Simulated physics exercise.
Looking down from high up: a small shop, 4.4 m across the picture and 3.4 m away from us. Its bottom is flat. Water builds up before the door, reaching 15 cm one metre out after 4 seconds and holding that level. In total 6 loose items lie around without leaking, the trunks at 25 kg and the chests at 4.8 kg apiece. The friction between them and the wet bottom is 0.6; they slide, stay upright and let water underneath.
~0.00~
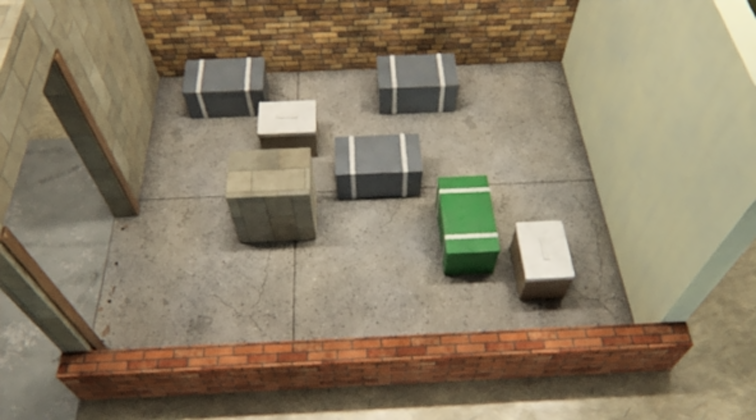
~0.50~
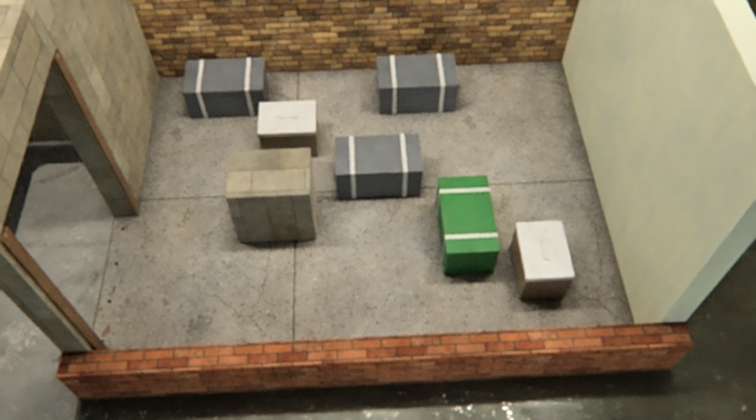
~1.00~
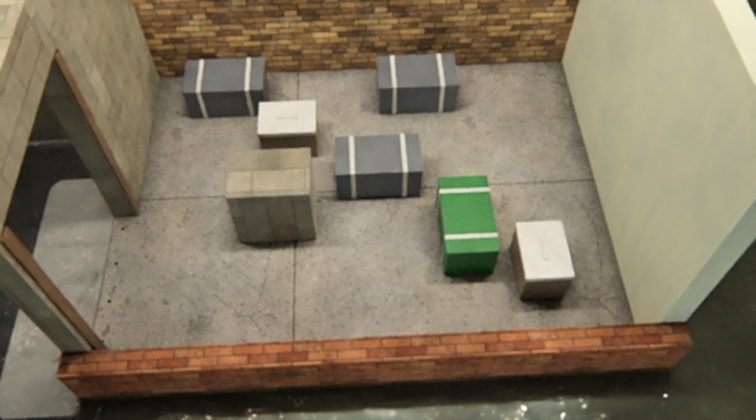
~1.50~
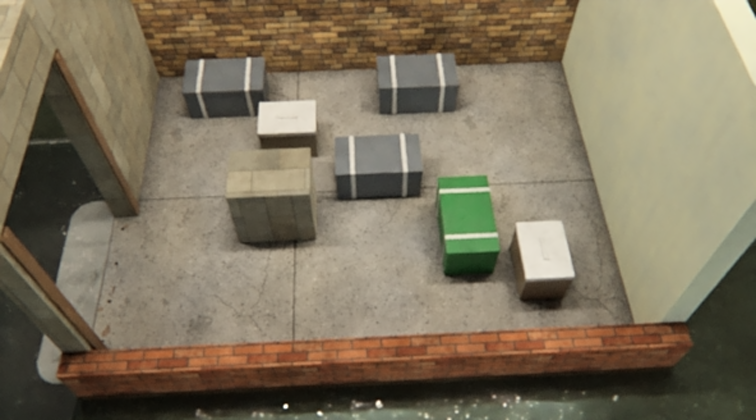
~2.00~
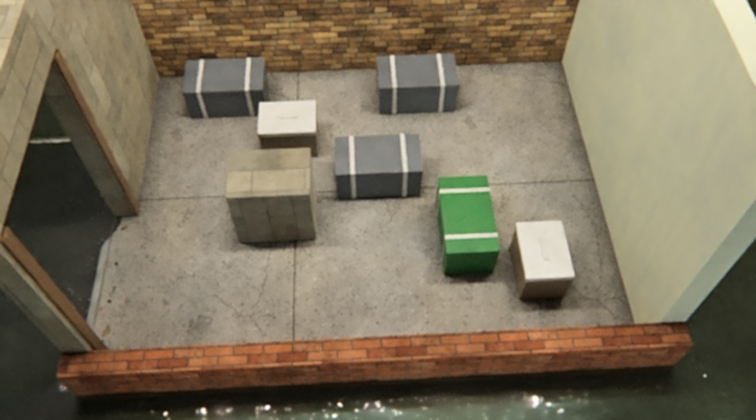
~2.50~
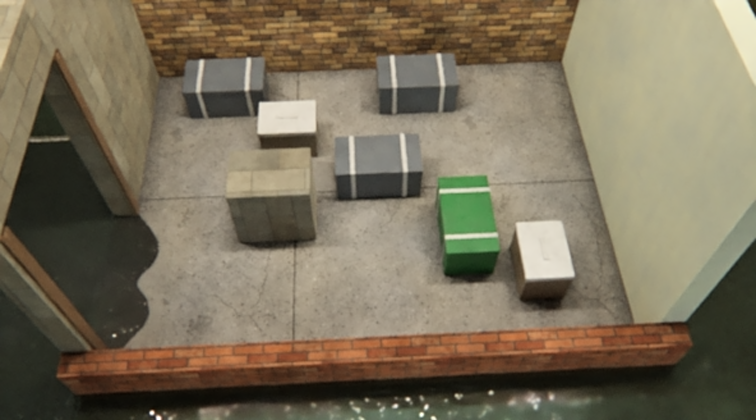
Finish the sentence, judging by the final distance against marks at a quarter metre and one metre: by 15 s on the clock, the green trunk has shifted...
It has shifted more than one metre.
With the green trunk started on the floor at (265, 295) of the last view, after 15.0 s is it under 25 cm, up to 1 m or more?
It ends far away.
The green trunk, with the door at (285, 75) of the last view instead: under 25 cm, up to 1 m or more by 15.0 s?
The green trunk would drift a bit.
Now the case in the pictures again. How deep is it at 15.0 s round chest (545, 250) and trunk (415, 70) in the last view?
Depth approx. 10 cm / 10 cm.
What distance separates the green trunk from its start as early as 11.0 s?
By then it has shifted roughly 30 cm.
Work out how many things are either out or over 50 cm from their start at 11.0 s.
I make it 2 by then.
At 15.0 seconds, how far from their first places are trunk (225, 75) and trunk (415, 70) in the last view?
20 cm, 140 cm.
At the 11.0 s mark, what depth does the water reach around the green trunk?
Close to 6 centimetres.
After 3.5 s the green trunk is near (468, 213), 0.0 m from its start, aground; 0 afloat.
After 6.8 s the green trunk is near (468, 213), 0.0 m from its start, aground; 0 afloat.
After 11.0 s the green trunk is near (497, 207), 0.3 m from its start, aground; 3 afloat.
After 15.0 s the green trunk is near (509, 75), 1.7 m from its start, afloat; 6 afloat.
